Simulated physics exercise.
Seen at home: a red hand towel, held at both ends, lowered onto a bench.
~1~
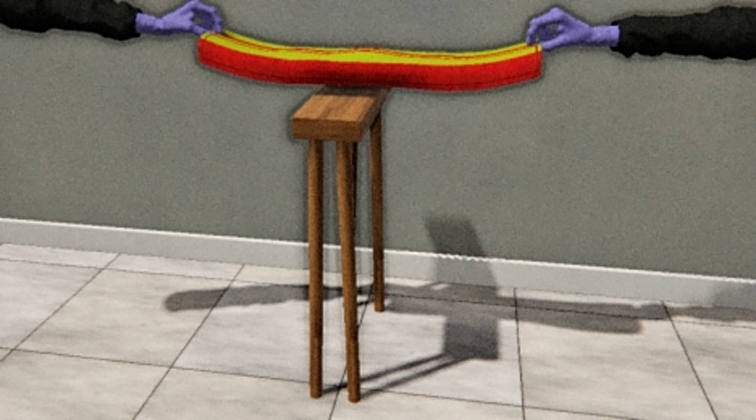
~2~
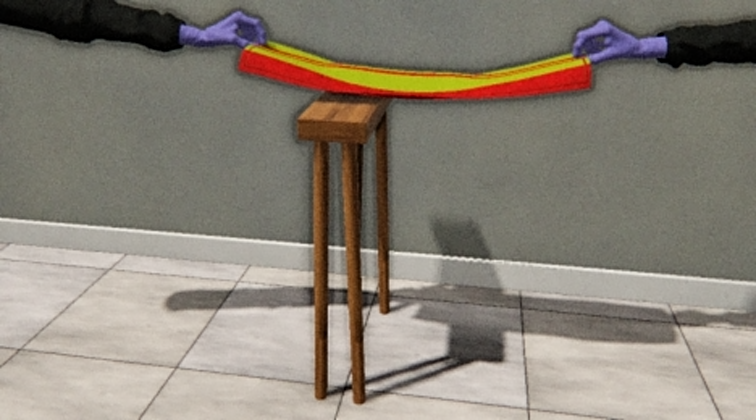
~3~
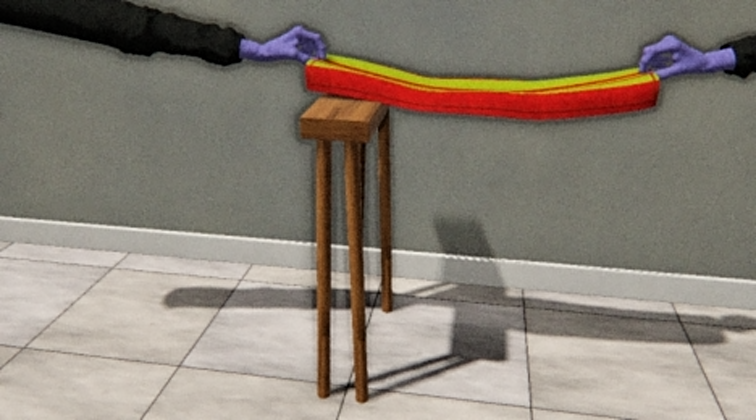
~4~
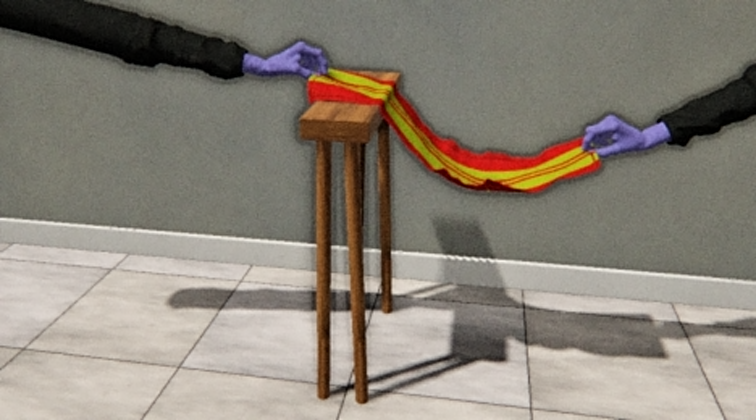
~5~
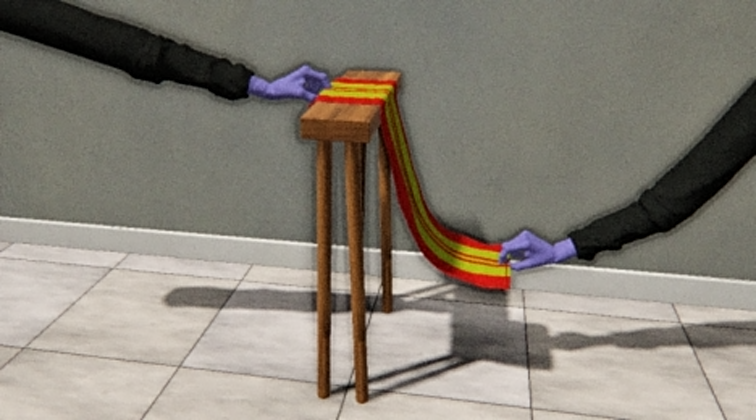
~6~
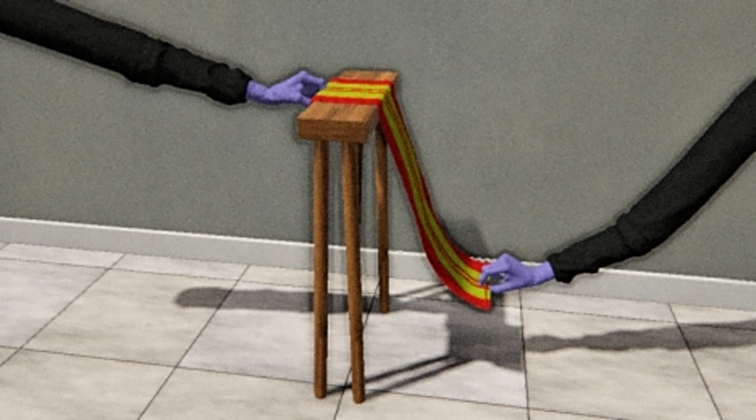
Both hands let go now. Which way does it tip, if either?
Right.
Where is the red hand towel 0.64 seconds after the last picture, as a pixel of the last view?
At that moment it sits somewhere near (410, 351).
Then, 0.38 s on from there, hand towel clear of the top and falling near (409, 296).
Then, 0.64 s on from there, hand towel in a heap on the floor near (409, 352).
In the end, hand towel in a heap on the floor near (410, 353). The red hand towel goes down on the right side.
